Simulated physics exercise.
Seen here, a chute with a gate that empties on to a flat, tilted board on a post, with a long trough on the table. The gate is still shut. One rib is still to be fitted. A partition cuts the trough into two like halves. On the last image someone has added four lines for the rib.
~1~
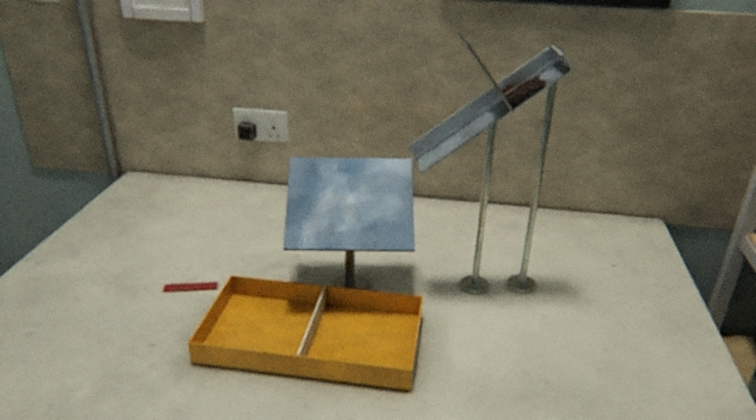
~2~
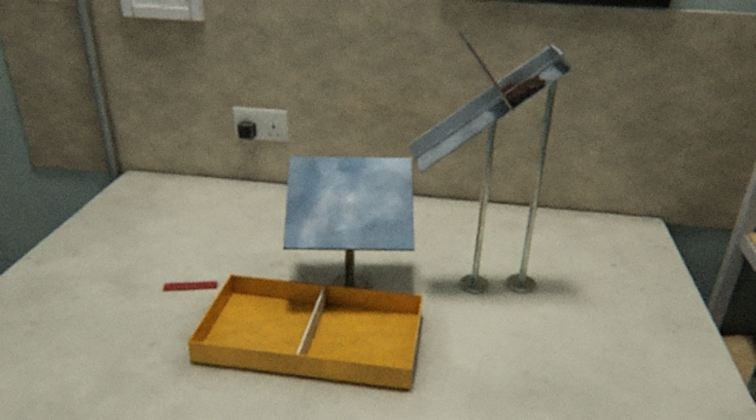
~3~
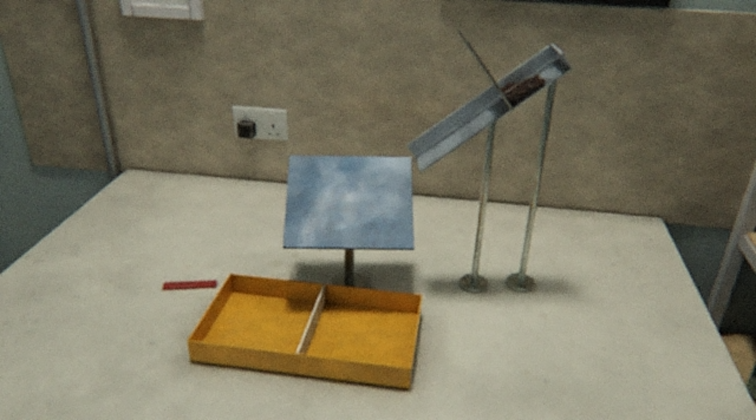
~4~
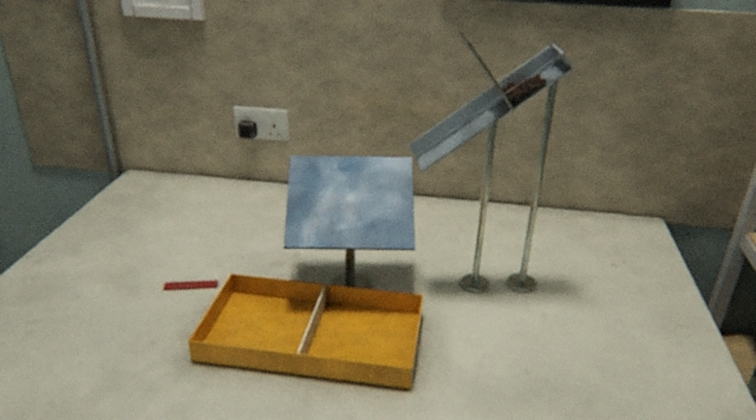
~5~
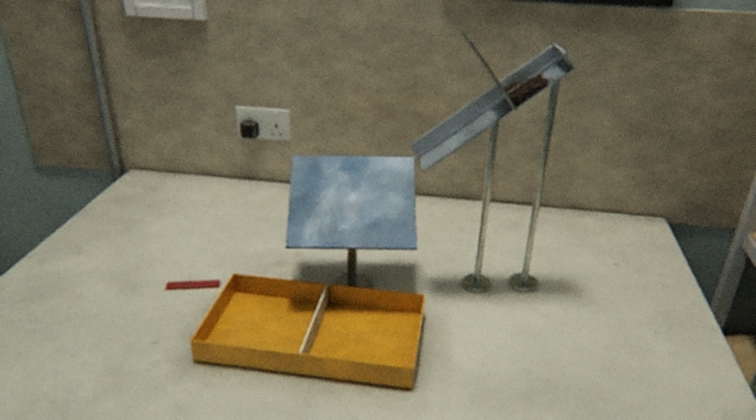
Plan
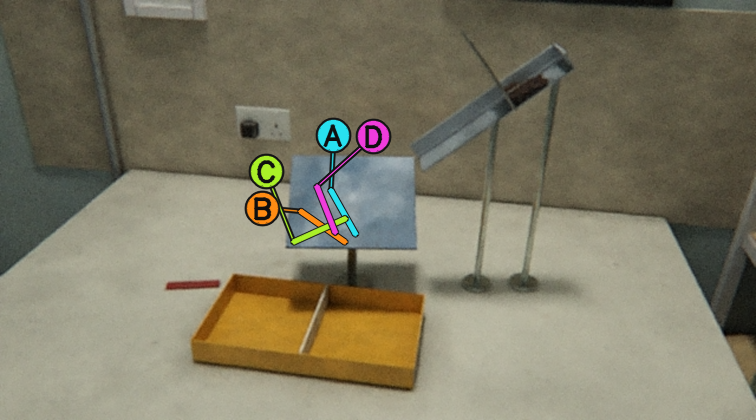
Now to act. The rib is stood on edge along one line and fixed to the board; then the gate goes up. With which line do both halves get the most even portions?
C is best.
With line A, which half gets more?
More lands on the right.
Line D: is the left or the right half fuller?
Right.
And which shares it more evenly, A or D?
That would be D.
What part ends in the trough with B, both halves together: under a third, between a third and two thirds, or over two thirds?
Over two thirds.
On the marked copy, line A from (330, 190) to (355, 233); line B from (300, 211) to (344, 241); line C from (345, 218) to (293, 241); line D from (317, 186) to (335, 232).
Choosing A, of what is caught, only a few in the left half, all but a few in the right.
Choosing B, of what is caught, a small share in the left half, all but a few in the right.
Choosing C, of what is caught, close to half in the left half, close to half in the right.
Choosing D, of what is caught, close to a quarter in the left half, the bulk in the right.
